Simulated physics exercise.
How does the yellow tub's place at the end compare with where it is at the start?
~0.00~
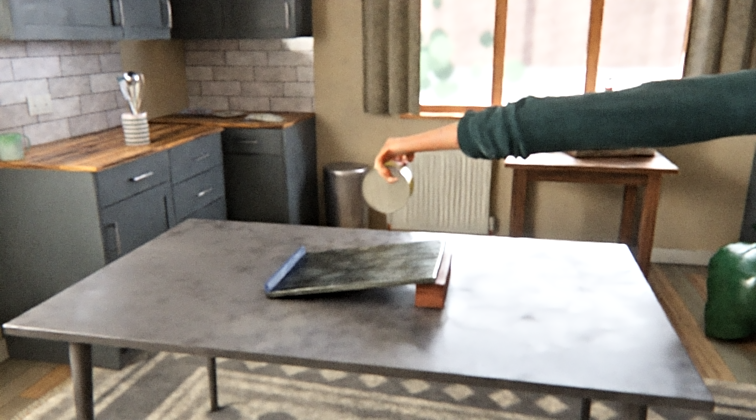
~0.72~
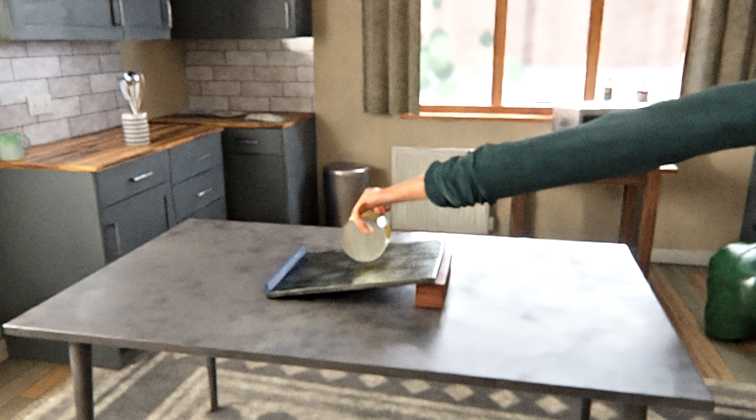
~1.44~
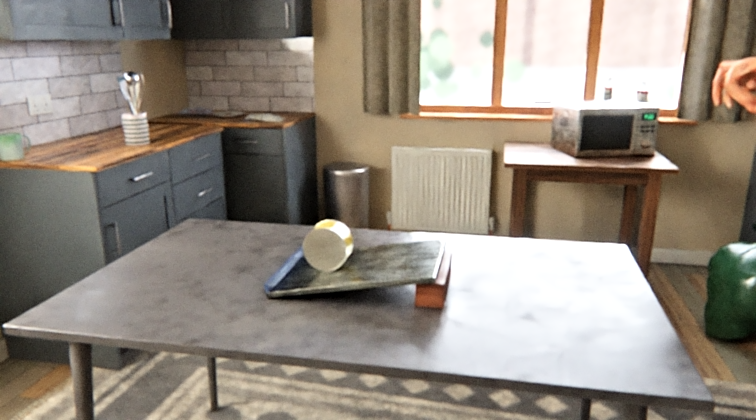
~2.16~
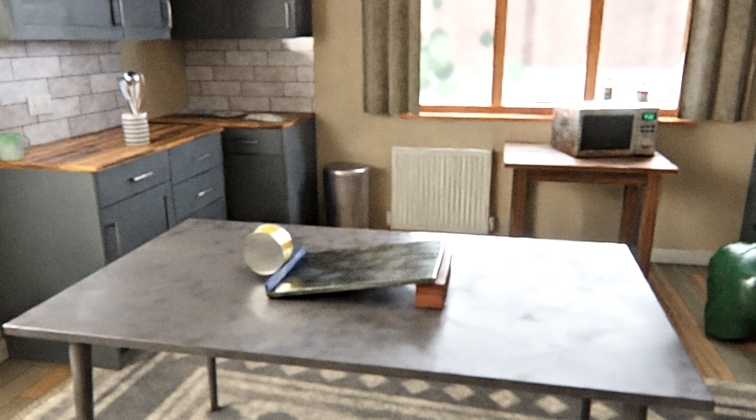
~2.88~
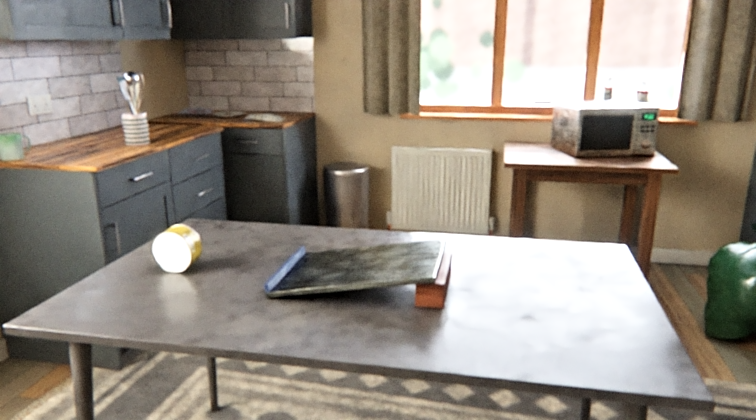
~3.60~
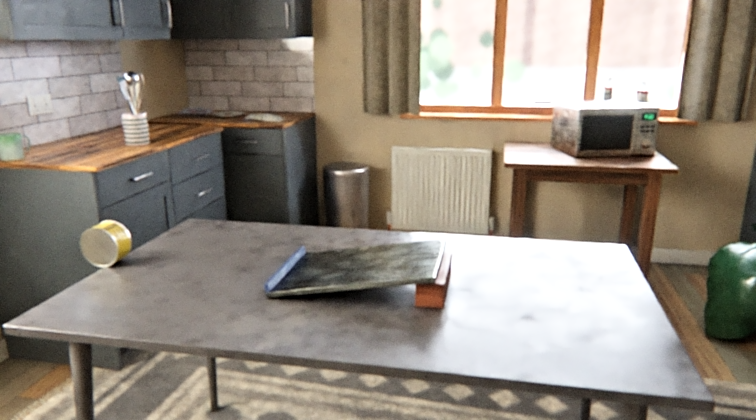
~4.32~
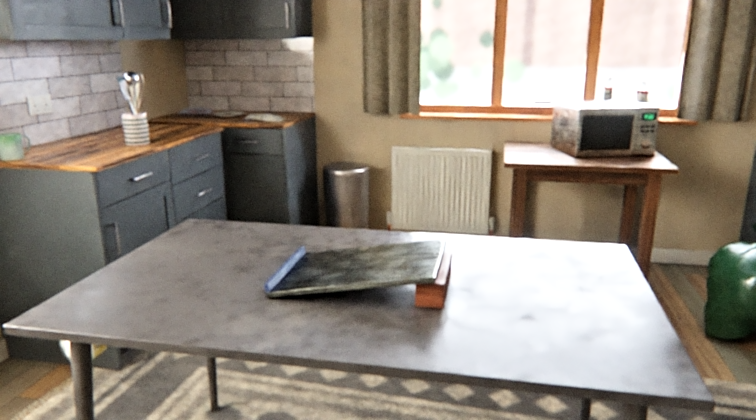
At the start, the yellow tub is held by a hand above the sloping board. By the end, it has gone off the left side of the table and can no longer be seen.
In the video, a hand lowers a yellow tub onto a sloping board on a grey table, lets go and draws back. The tub rolls left down the board, over its blue end and across the table, then drops out of sight past the left edge while the board stays put.
